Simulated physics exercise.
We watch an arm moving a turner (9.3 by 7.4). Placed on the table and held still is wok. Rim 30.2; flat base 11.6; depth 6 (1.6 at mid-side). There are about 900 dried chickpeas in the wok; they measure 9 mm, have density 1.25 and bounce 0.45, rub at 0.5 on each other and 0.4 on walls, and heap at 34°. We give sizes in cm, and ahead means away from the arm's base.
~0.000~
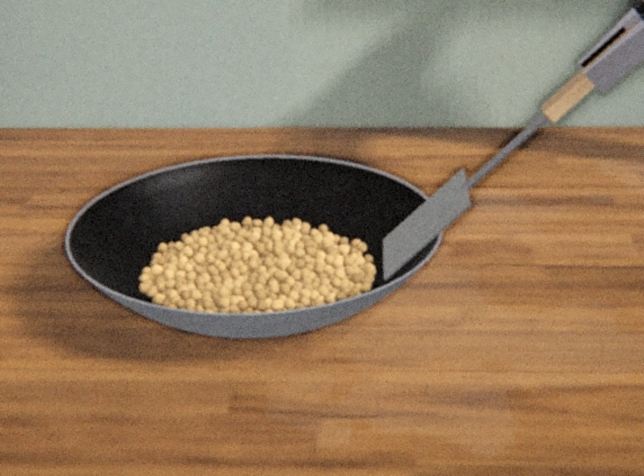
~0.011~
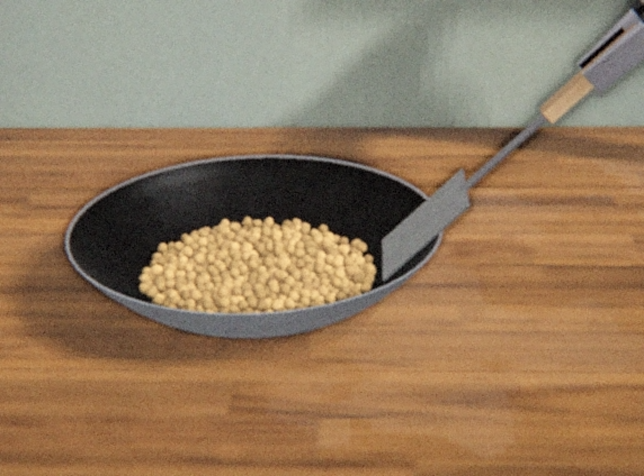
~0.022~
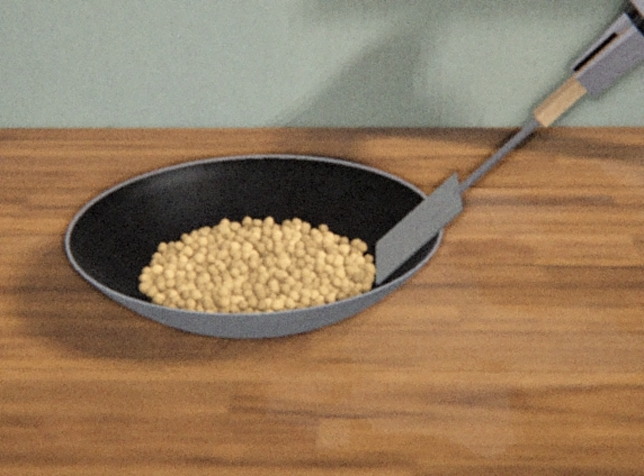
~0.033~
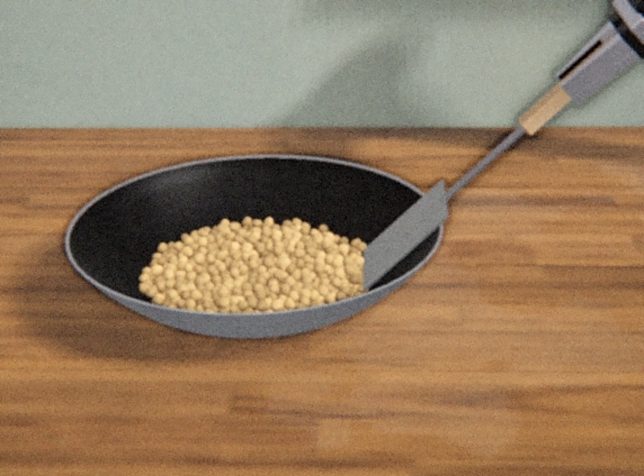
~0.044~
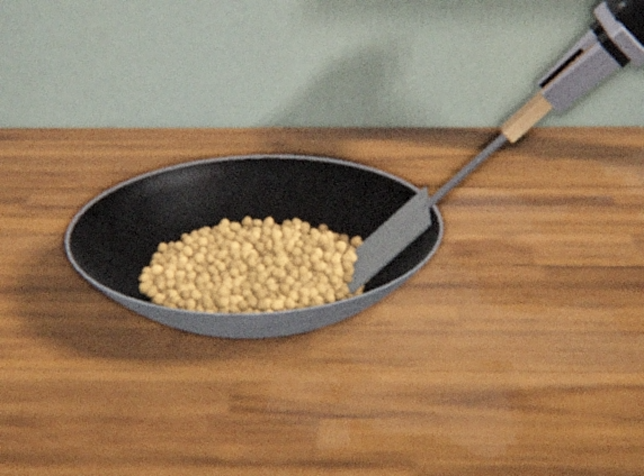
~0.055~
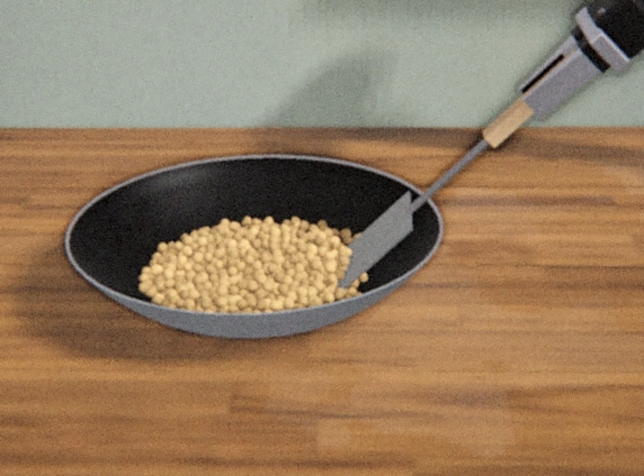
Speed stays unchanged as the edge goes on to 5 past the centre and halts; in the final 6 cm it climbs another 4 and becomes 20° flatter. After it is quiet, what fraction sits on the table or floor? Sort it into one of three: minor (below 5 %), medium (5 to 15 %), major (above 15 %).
Medium, 5 to 15 %.
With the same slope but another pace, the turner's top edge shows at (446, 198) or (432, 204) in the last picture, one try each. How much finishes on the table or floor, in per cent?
Roughly 0 and 0 percent.
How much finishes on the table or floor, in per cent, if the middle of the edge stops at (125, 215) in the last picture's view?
Close to 30 per cent finishes on the table or floor.
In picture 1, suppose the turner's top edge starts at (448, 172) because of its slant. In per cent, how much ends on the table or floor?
Some 10 per cent.
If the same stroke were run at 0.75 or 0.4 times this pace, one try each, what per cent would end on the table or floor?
I'd expect close to 0 and then close to 0 percent.
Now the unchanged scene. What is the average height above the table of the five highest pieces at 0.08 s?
Somewhere around 5 centimetres high.
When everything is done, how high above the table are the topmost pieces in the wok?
Top of the heap: Roughly 6.0 cm above the table top.
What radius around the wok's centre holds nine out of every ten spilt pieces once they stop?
It comes to about 65 cm.
By 0.08 s, sloping 45°, highest piece 5 above the table; 900 in the wok.
By 0.11 s, sloping 39°, highest piece 6 above the table; 900 in the wok.
By 0.32 s, sloping 25°, highest piece 8 above the table; 827 in the wok, 35 on the table or floor, 38 on the blade or in flight.
By 1.37 s, sloping 25°, highest piece 6 above the table; 825 in the wok, 75 on the table or floor.
Final count, 825 in the wok, 75 on the table or floor. That is 8 % on the table or floor.
